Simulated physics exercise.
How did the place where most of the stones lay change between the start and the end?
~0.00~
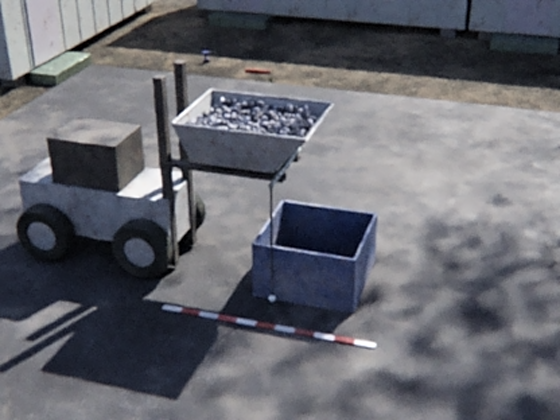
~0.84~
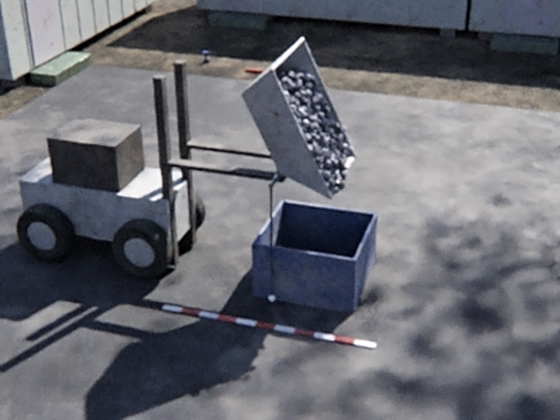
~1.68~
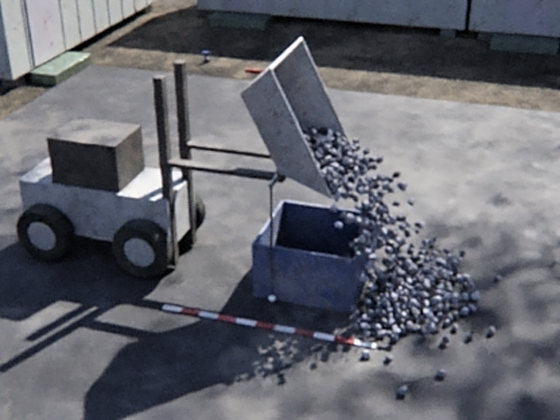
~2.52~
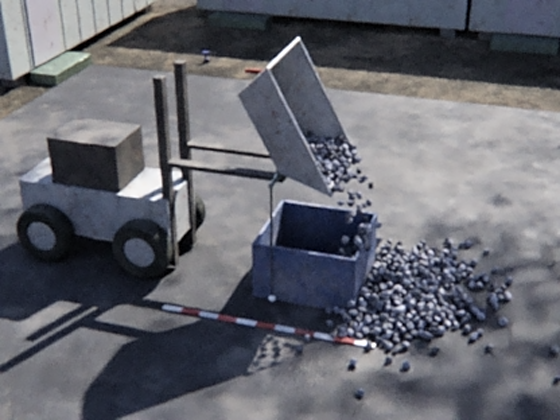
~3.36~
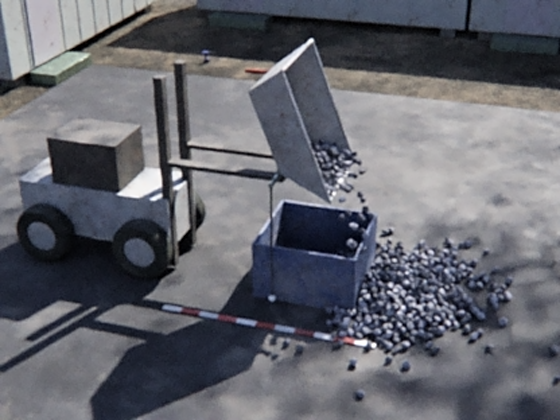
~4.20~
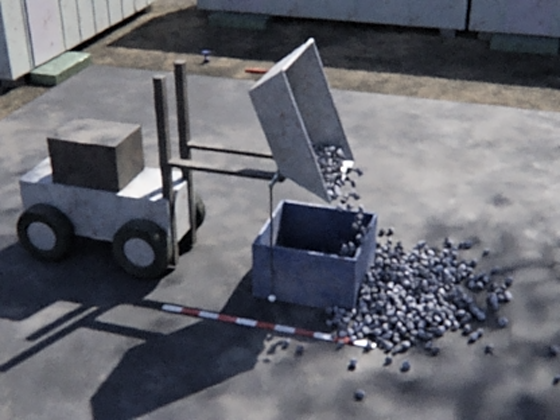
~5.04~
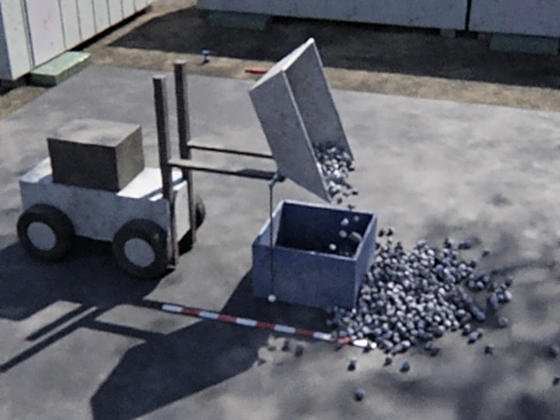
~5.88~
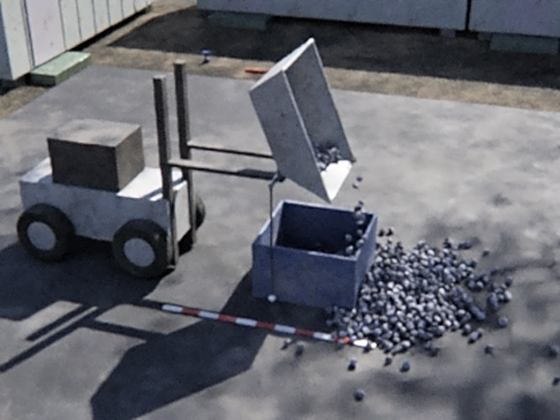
At the start the stones were all heaped in the raised skip, but by the end most of them lay spread on the ground to the right of the blue bin.
